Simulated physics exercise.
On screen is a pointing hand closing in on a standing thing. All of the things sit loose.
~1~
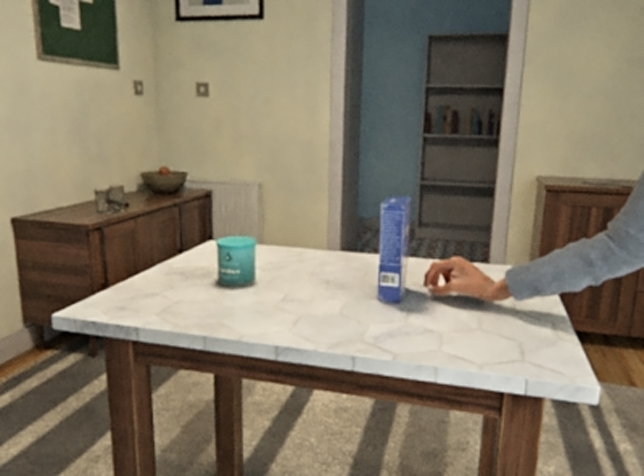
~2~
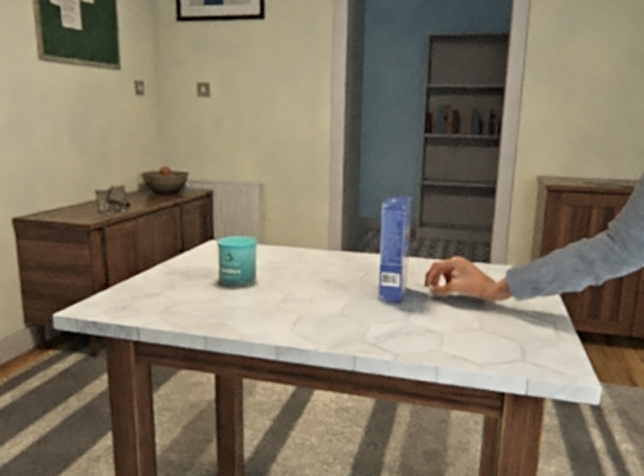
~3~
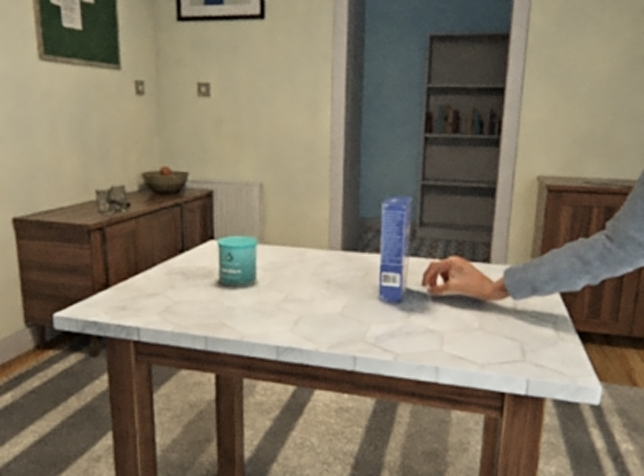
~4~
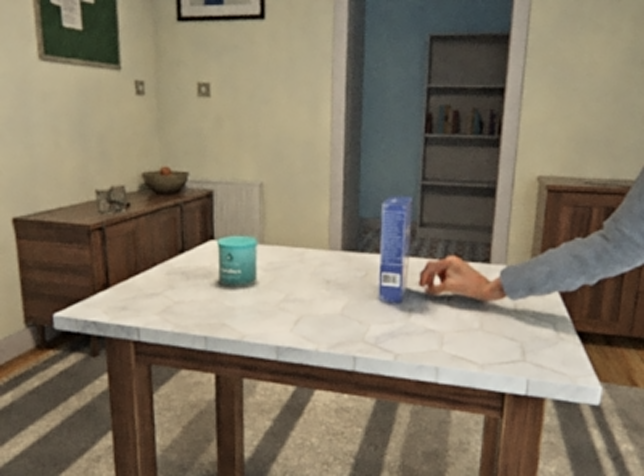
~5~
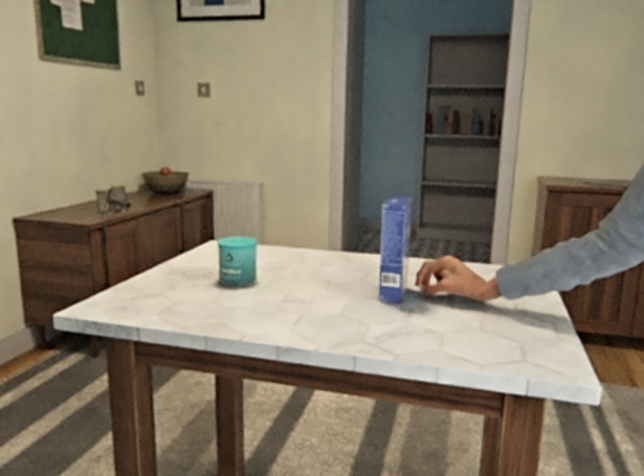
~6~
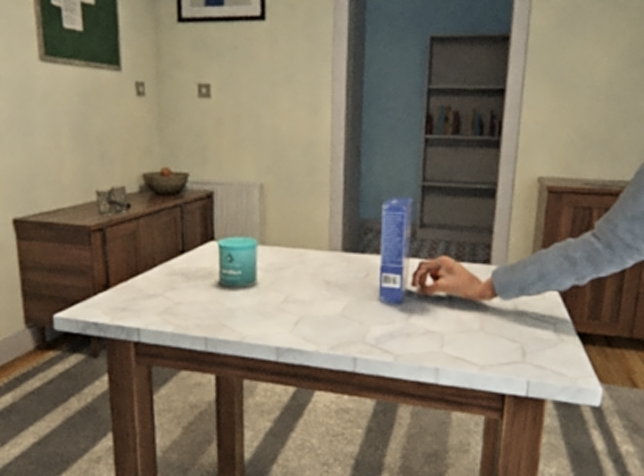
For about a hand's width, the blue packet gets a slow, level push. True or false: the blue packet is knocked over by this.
False.
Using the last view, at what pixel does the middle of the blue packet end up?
At about (340, 244).
Then, 0.30 s on from there, things are still on the move.
Then, 0.70 s on from there, blue packet shifted a little near (371, 247).
Then, 1.00 s on from there, blue packet shifted about its own width near (357, 246).
Then, 1.30 s on from there, blue packet shifted about its own width near (343, 244).
In the end, moved from the start, blue packet. At the end, from the last picture's camera, blue packet near (340, 244).
